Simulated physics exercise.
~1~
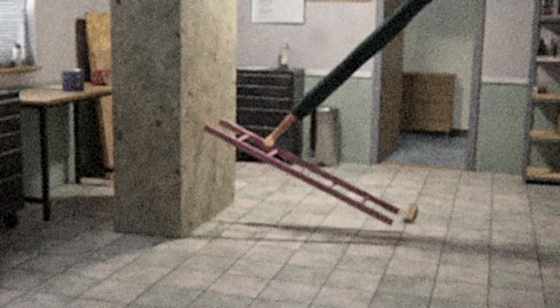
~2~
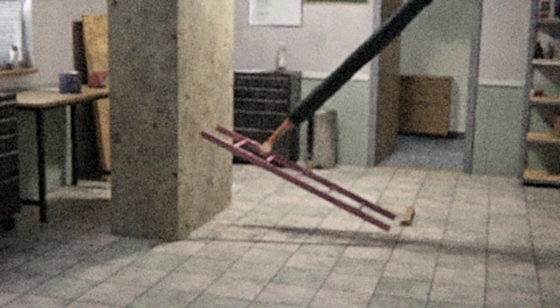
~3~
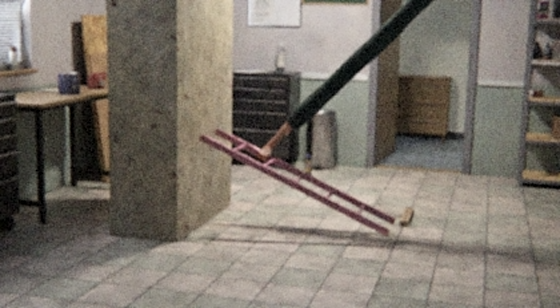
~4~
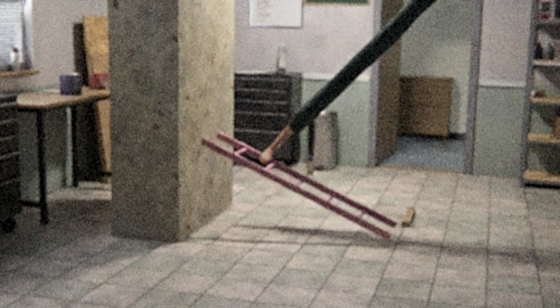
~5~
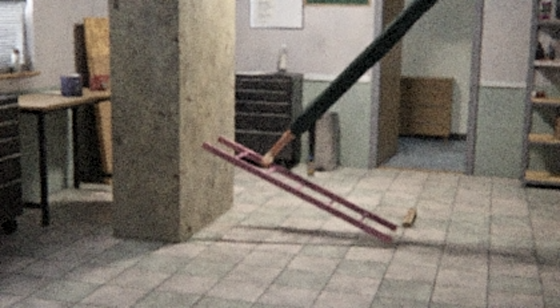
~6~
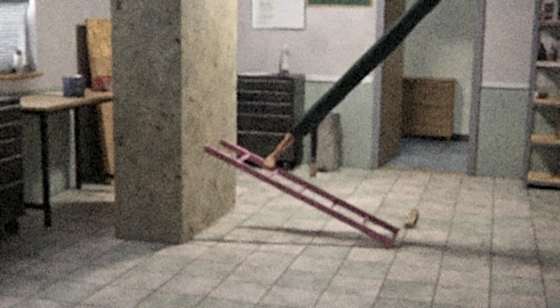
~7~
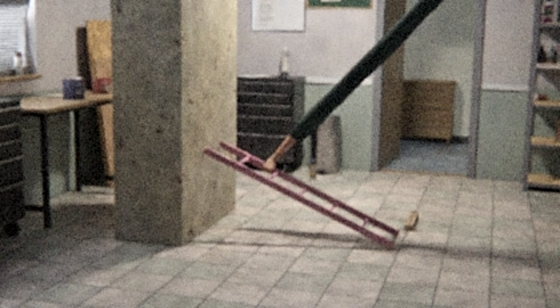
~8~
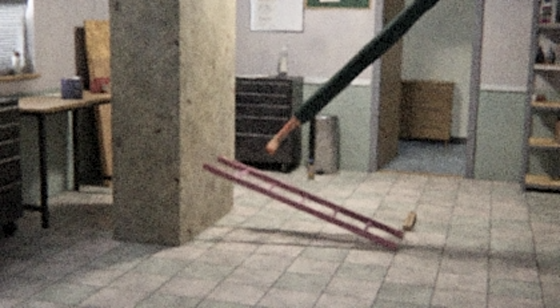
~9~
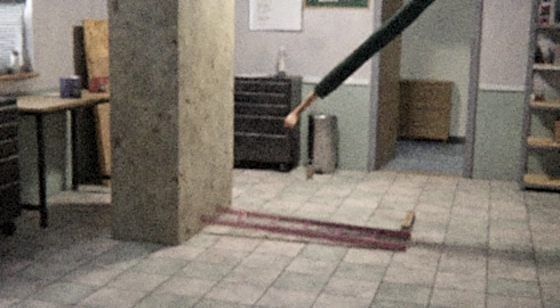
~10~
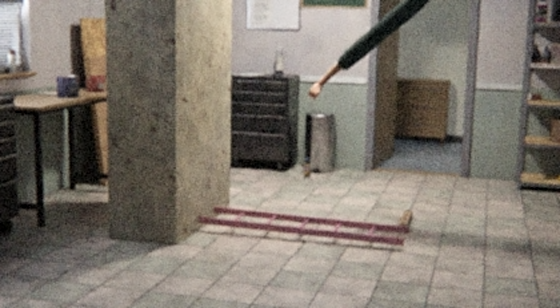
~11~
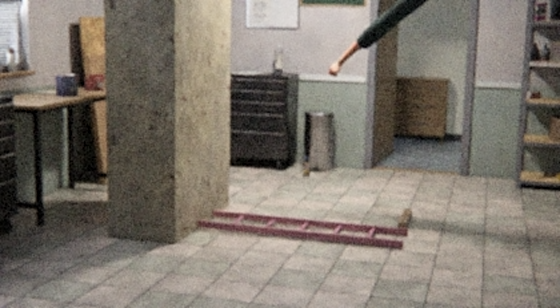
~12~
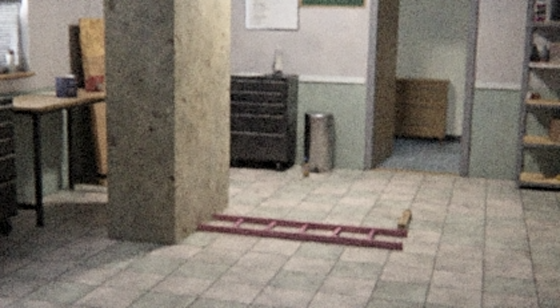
A dark-sleeved arm reaches down from the upper right in a tiled indoor room, holding a pink, ladder-like rack at a slant beside a broad concrete pillar. The slightly swaying view also takes in a table at left, dark drawers behind, an open doorway and shelves at right. The rack's lower end rests near a small wooden batten on the floor. After holding it nearly still, the hand lets go and draws back. The rack drops at its raised left end and falls flat, and the arm withdraws, leaving it lying between pillar and batten.
